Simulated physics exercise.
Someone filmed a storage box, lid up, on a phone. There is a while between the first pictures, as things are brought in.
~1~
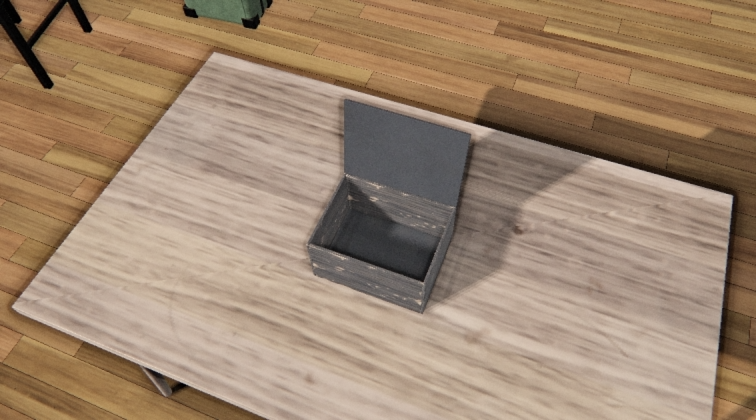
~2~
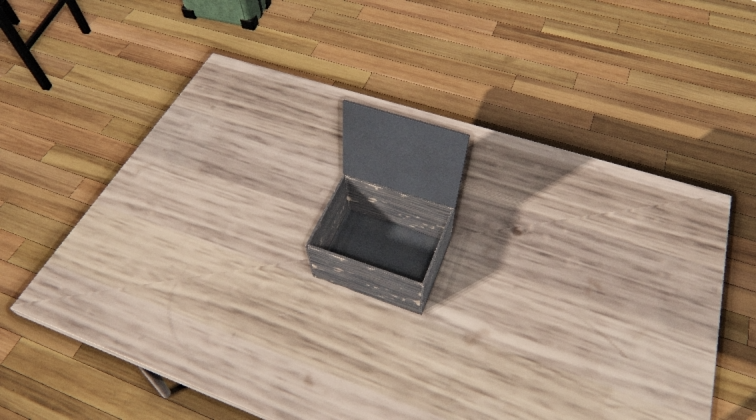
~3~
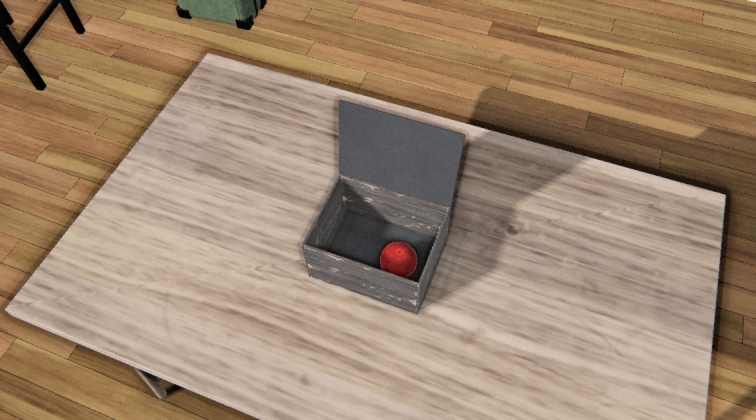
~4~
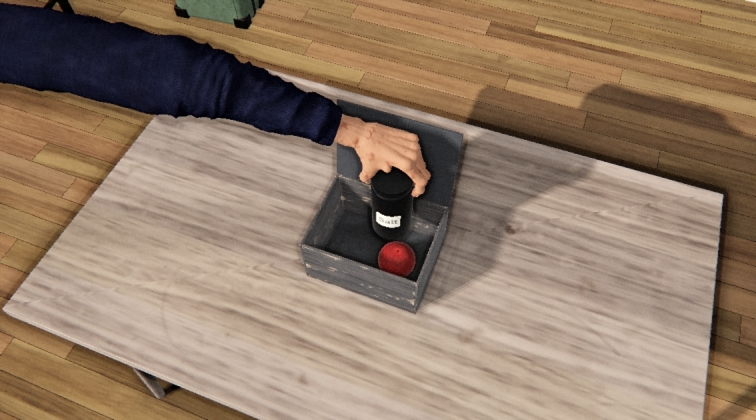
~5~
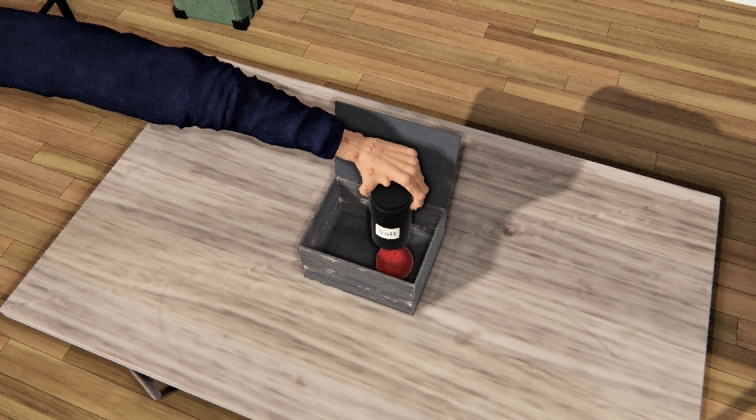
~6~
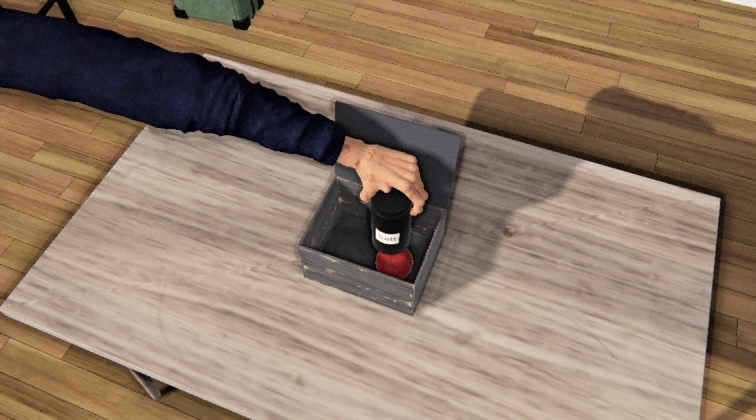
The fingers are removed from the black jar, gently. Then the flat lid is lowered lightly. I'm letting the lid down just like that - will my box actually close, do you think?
Yes, it will close.
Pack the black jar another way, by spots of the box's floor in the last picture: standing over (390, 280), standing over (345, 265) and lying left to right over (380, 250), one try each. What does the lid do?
With the first placement it closes properly, with the second it doesn't close, and with the third it closes properly.
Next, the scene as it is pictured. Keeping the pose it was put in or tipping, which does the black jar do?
By the end the black jar has leaned over.
Then, 0.50 s later than the last frame, black jar on its side near (364, 237); red apple moved a little.
Then, 1.40 s later than the last frame, lid 72° above the rim; black jar on its side near (369, 238); red apple moved a little.
Then, 2.00 s later than the last frame, lid 21° above the rim; black jar on its side near (369, 238); red apple moved a little.
When it is over, lid shut; lying over in the box, black jar; moved from the start, red apple. End places, in pixels of the last picture, black jar near (369, 238).
